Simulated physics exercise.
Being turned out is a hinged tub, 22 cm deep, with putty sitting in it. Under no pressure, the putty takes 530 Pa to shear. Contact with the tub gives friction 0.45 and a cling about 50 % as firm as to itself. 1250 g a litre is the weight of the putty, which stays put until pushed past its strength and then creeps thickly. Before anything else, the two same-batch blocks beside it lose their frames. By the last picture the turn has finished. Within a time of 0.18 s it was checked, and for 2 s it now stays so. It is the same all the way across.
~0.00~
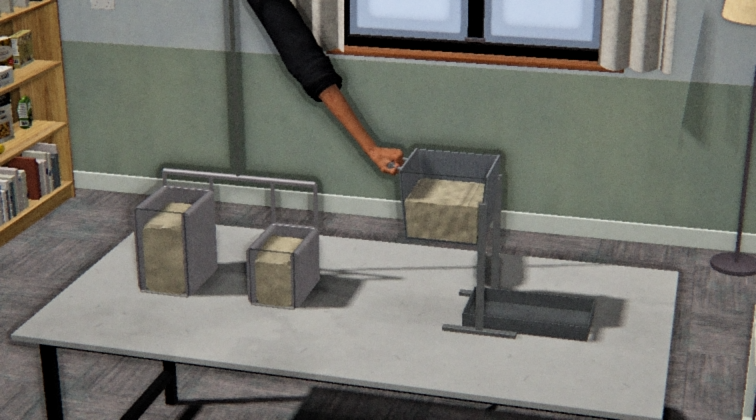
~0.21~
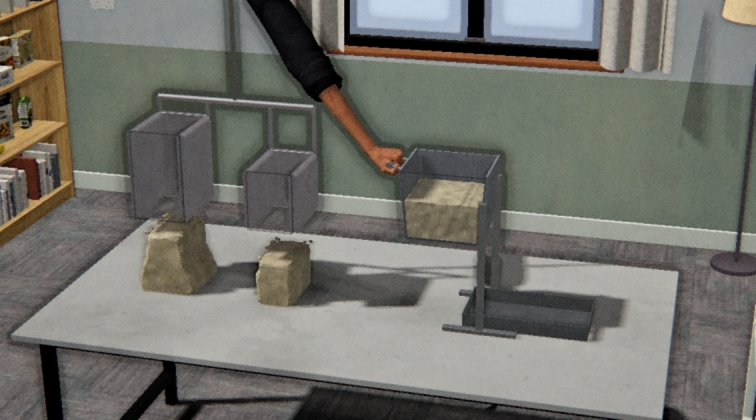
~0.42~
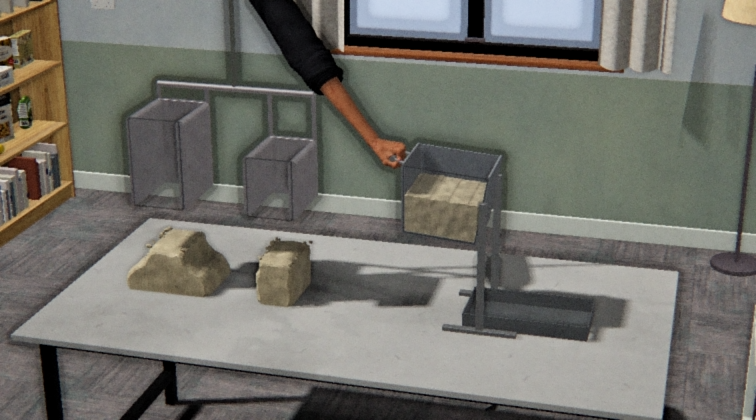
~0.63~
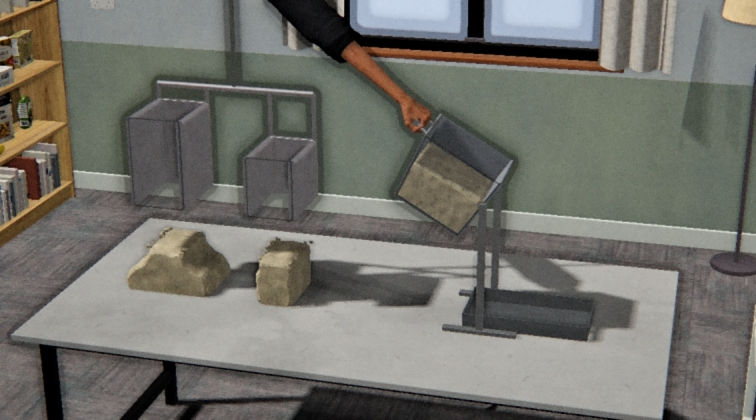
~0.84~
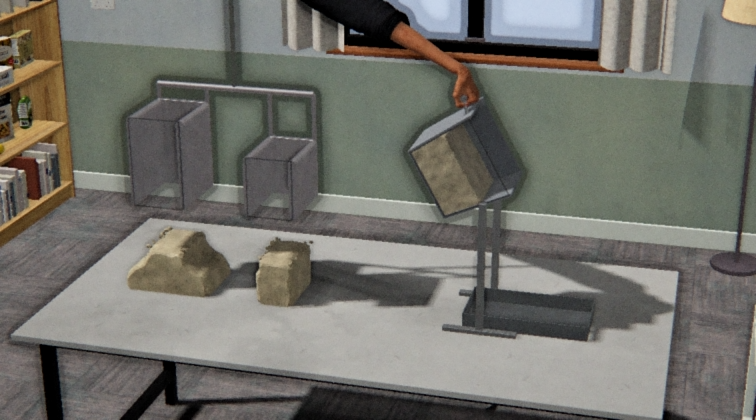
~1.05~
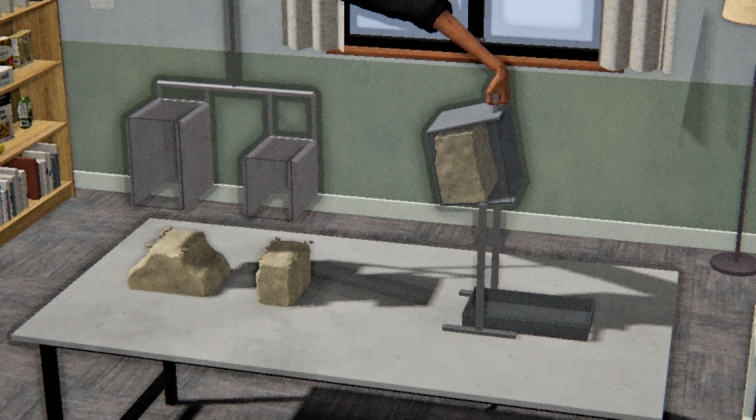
An arm in a black sleeve held a hinged tub of putty while two open boxes lifted off a pair of blocks, the left one slumping, and then tipped the tub steeply to the right.
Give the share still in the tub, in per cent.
100 %.
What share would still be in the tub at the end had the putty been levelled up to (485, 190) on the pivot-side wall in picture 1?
I'd say close to 70 % stays in the tub.
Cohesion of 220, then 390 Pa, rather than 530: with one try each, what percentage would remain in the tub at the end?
60 %, then 85 %.
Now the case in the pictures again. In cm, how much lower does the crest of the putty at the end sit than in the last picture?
5 cm.
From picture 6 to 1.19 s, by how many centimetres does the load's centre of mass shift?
About 3 cm.
After 1.19 s, the tub is at 78 degrees and holds 100 %.
After 1.36 s, the tub is at 78 degrees and holds 100 %.
After 1.53 s, the tub is at 78 degrees and holds 100 %.
After 1.70 s, the tub is at 78 degrees and holds 100 %.
After 3.05 s, at the end, the tub is at 78 degrees and holds 100 %.
